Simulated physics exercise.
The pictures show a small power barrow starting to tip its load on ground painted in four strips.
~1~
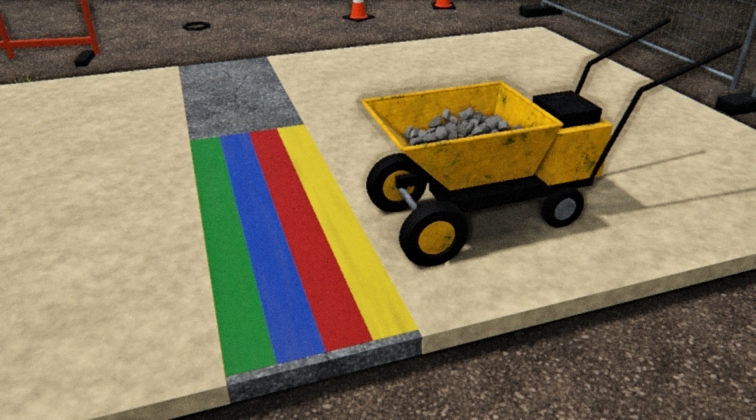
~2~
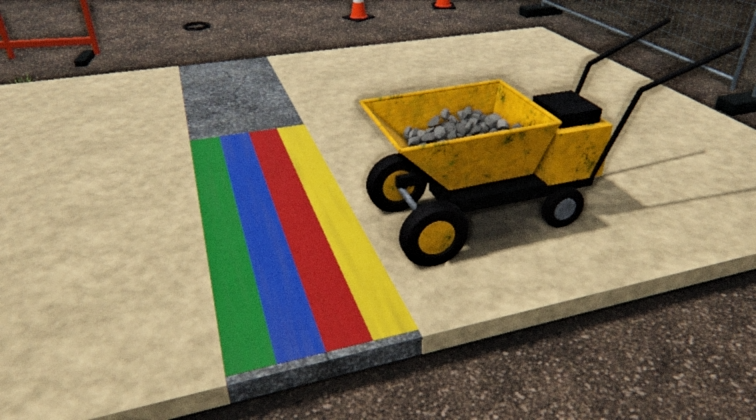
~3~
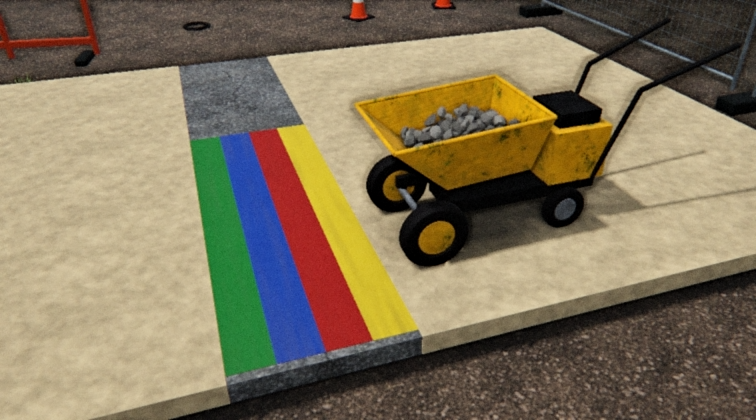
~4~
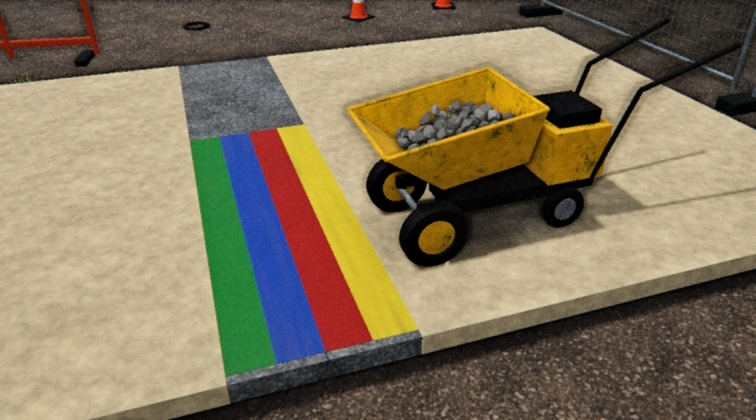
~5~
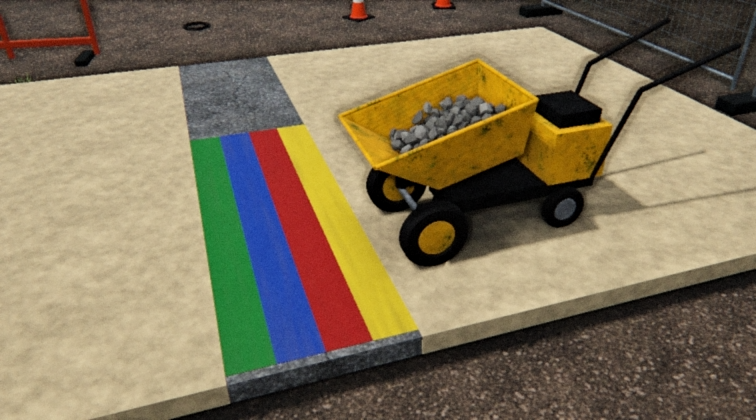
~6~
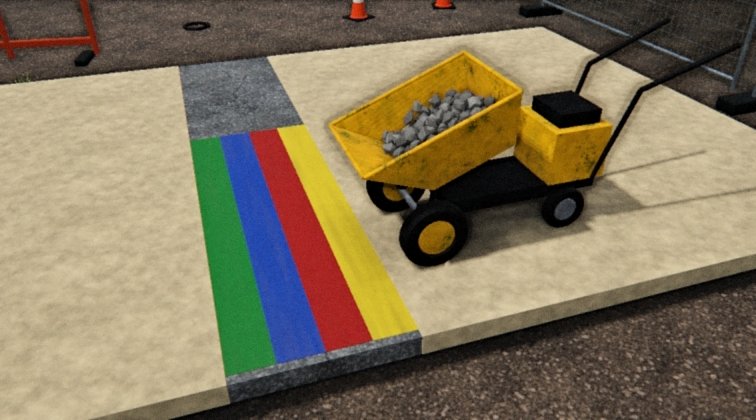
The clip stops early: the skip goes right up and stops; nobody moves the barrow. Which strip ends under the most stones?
Most lies over the blue band.
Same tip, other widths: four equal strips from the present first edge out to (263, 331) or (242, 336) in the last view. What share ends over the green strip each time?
Near 20 % and 20 %.
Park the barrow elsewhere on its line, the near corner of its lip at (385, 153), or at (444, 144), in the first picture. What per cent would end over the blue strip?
About 40 and 20 per cent.
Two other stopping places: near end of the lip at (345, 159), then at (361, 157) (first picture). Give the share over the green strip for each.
First some 40, then 30 per cent.
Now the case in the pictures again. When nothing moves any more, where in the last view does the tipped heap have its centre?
Close to (269, 256).
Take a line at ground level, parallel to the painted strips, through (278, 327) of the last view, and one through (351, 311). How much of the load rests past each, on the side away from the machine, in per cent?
About 30 and 80 per cent.
Soon, skip tipped steeply; all in the skip.
A while on, skip tipped right over; about two thirds in the skip; about a quarter over the red strip; about a quarter over the blue strip; a stray few over the green strip.
Towards the end, skip tipped right over; about a quarter in the skip; about a quarter over the red strip; about a third over the blue strip; about a quarter over the green strip; a small part off the paint.
Finally, skip tipped right over; about a quarter in the skip; none over the yellow strip; about a quarter over the red strip; about a third over the blue strip; about a quarter over the green strip; a small part off the paint.
